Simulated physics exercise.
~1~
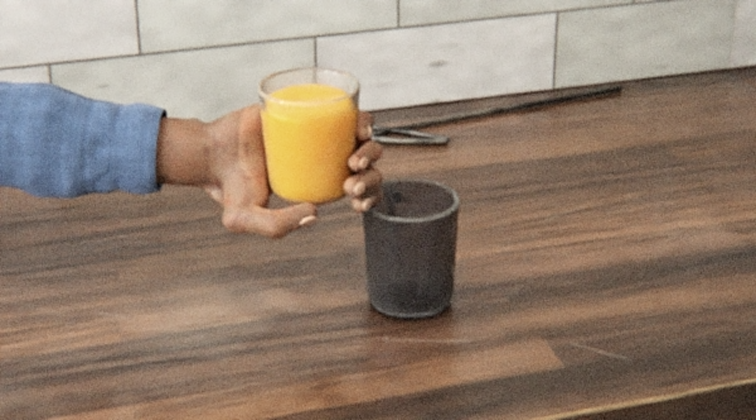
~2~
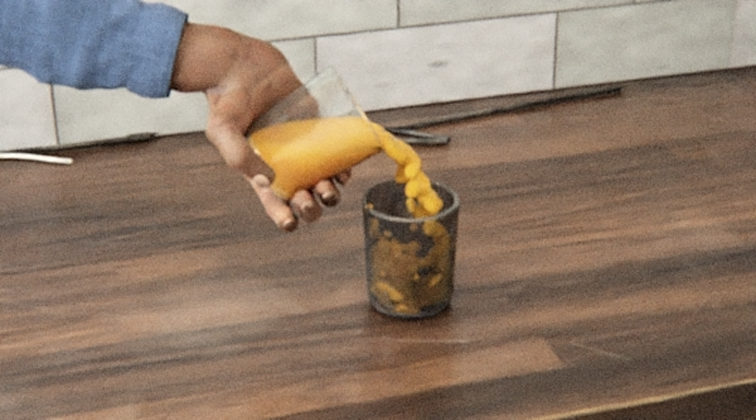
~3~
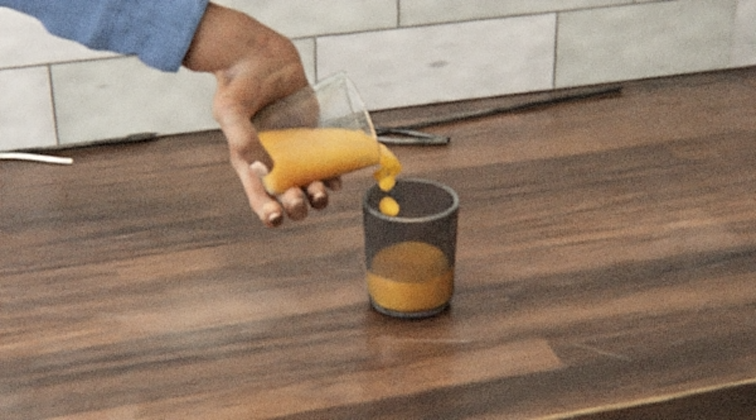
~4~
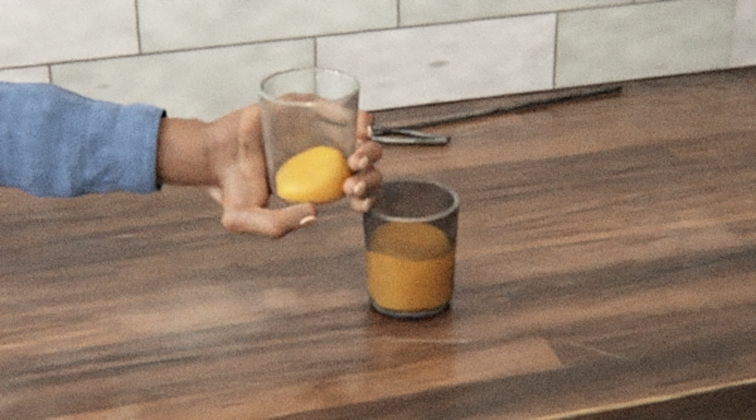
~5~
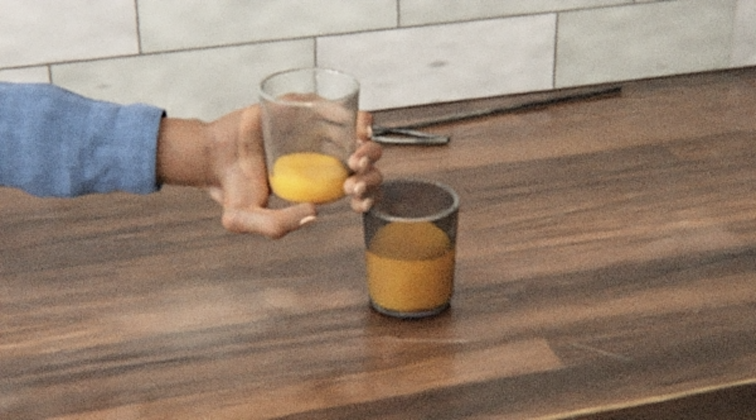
A hand in a blue sleeve holds a clear tumbler of orange juice on the left, above a dark wooden counter backed by pale tiles, seen from slightly above by a still camera. To its right stands an empty, smoky grey cup. The hand tips the tumbler to the right, and juice spills over the rim into the cup. The tumbler eases back, then tilts further, and the level in the cup climbs. Finally the hand turns the tumbler upright, leaving a little juice settled at its bottom and the cup a little over half full.
